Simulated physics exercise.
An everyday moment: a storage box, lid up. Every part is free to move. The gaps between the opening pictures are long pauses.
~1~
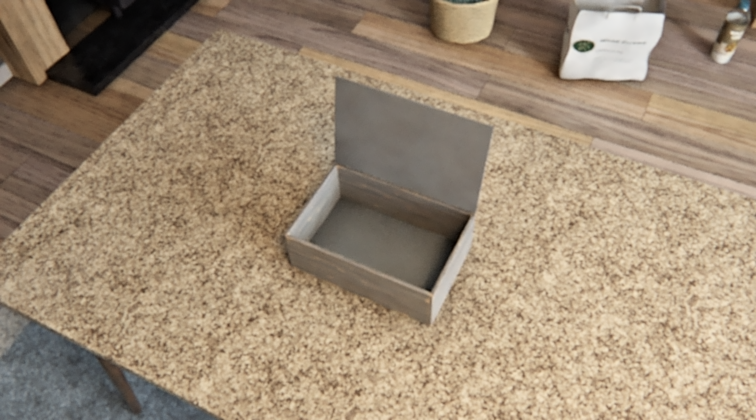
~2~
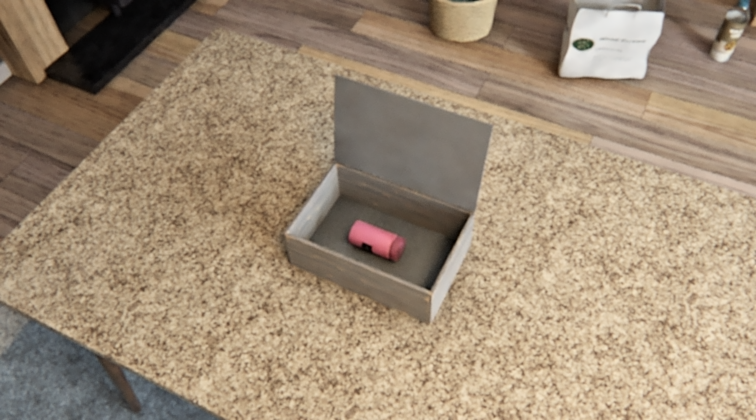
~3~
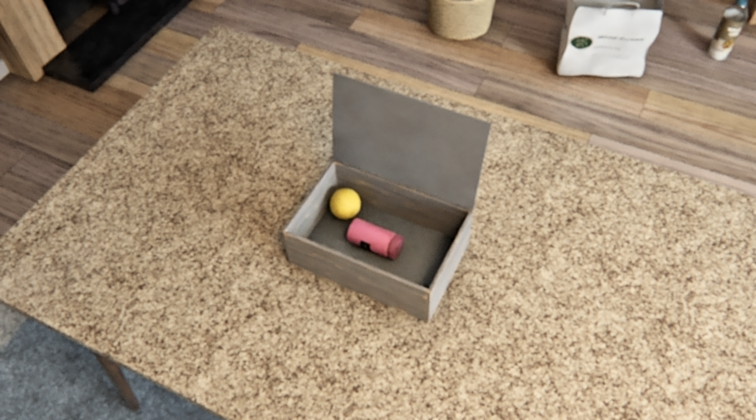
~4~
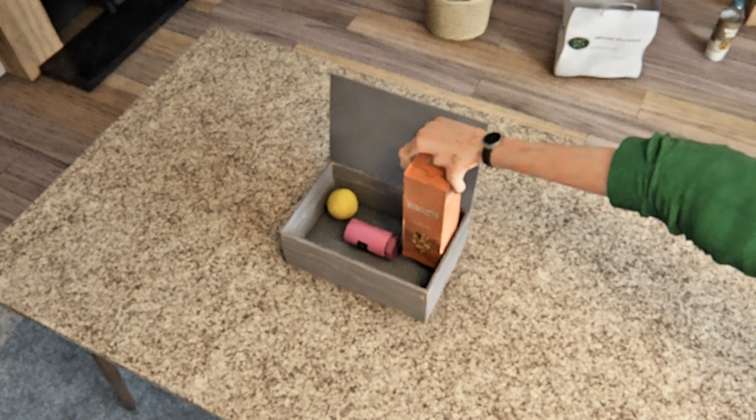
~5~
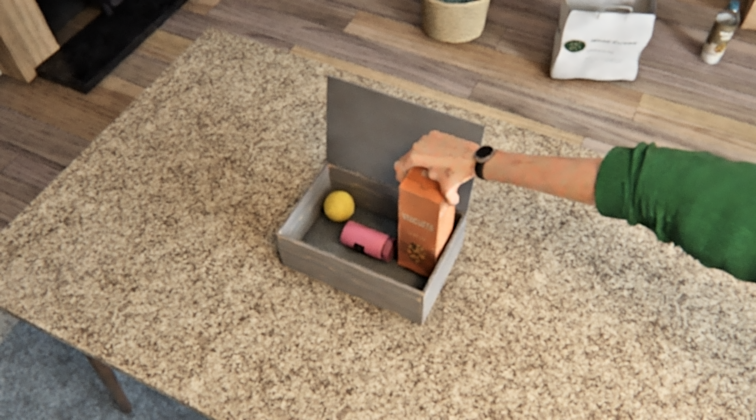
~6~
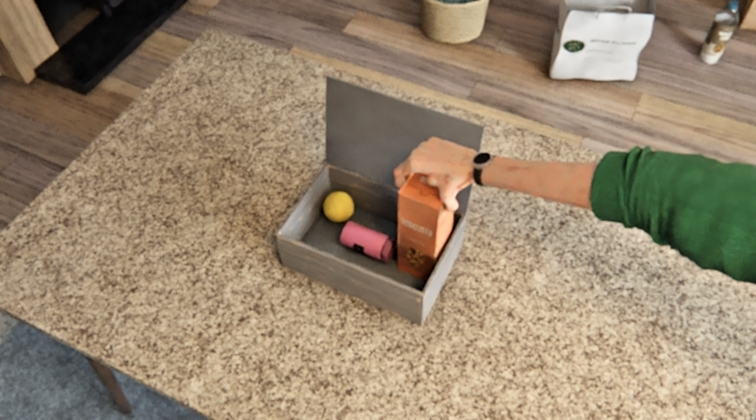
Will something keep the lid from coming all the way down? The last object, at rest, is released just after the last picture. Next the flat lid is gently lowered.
Yes, it stays propped open.
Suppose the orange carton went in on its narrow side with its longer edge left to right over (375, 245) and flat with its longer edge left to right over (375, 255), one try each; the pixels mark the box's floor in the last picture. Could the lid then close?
First try: The lid stays propped open; second try: The lid comes down fully.
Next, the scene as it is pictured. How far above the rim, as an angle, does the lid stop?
About 75°.
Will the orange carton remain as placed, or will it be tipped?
Result: The orange carton remains as it was set.
Then, 1.00 s on from there, lid starting down.
Then, 1.30 s on from there, lid 78° above the rim.
Then, 3.10 s on from there, lid 74° above the rim.
In the end, lid 73° above the rim; all 3 unmoved. At the end, from the last picture's camera, orange carton near (424, 229).
